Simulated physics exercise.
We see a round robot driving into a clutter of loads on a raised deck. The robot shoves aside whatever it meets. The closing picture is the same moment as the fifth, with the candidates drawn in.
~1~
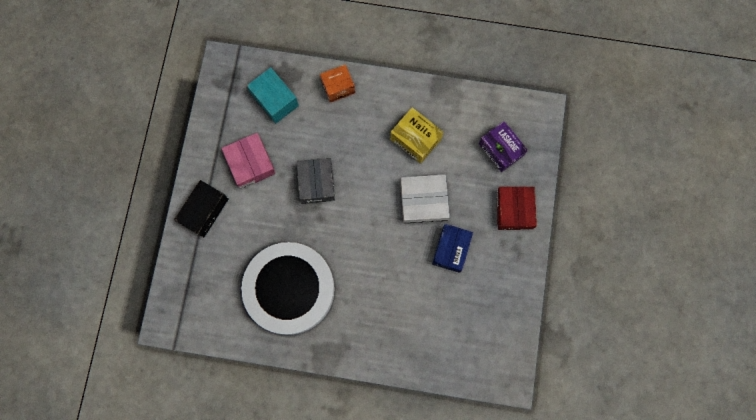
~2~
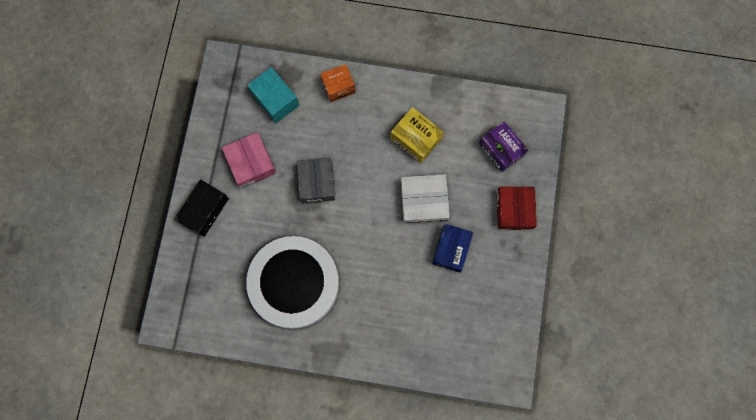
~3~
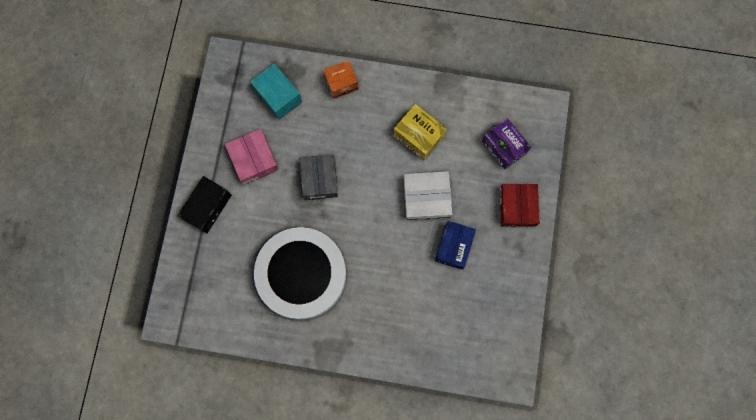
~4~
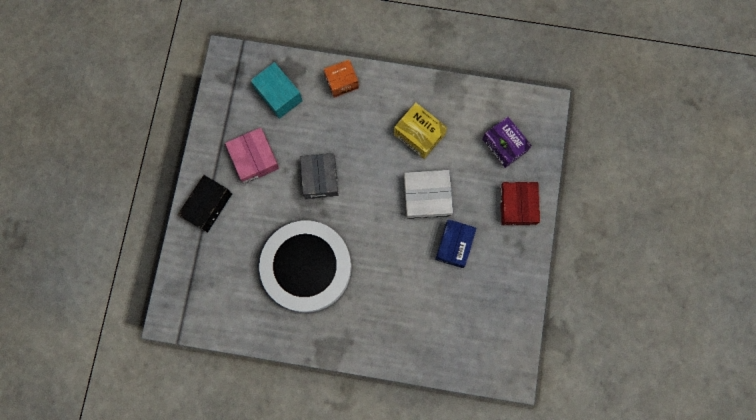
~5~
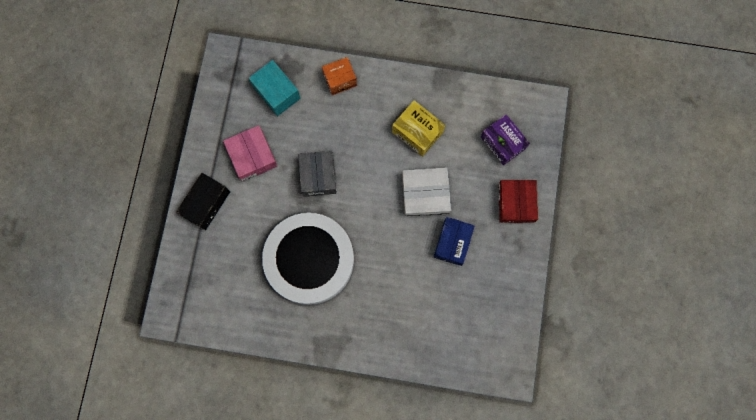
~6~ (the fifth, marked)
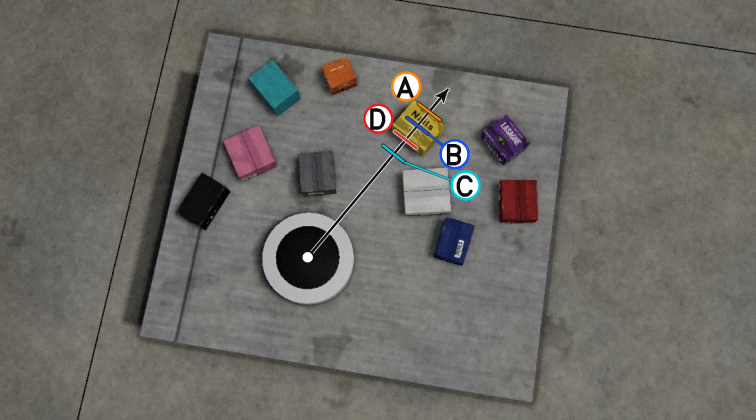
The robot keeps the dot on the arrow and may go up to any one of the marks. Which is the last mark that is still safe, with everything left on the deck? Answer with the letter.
No farther than A.
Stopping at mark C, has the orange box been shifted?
No.
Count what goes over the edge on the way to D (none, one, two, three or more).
In all, none.
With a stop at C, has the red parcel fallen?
No.
On the copy, A at (429, 112); B at (417, 126); C at (394, 154); D at (406, 140); the arrow from (308, 257) to (448, 89); the white dot at (308, 257).
On A. First, robot (353, 206); grey parcel (319, 155); orange box (340, 76).
Then, robot (396, 155); yellow box (434, 110); white box (454, 187).
Finally, robot (428, 116); yellow box (465, 73); white box (456, 187); nothing has fallen.
By contrast, B is safe but short; C is safe but short; D is safe but short.
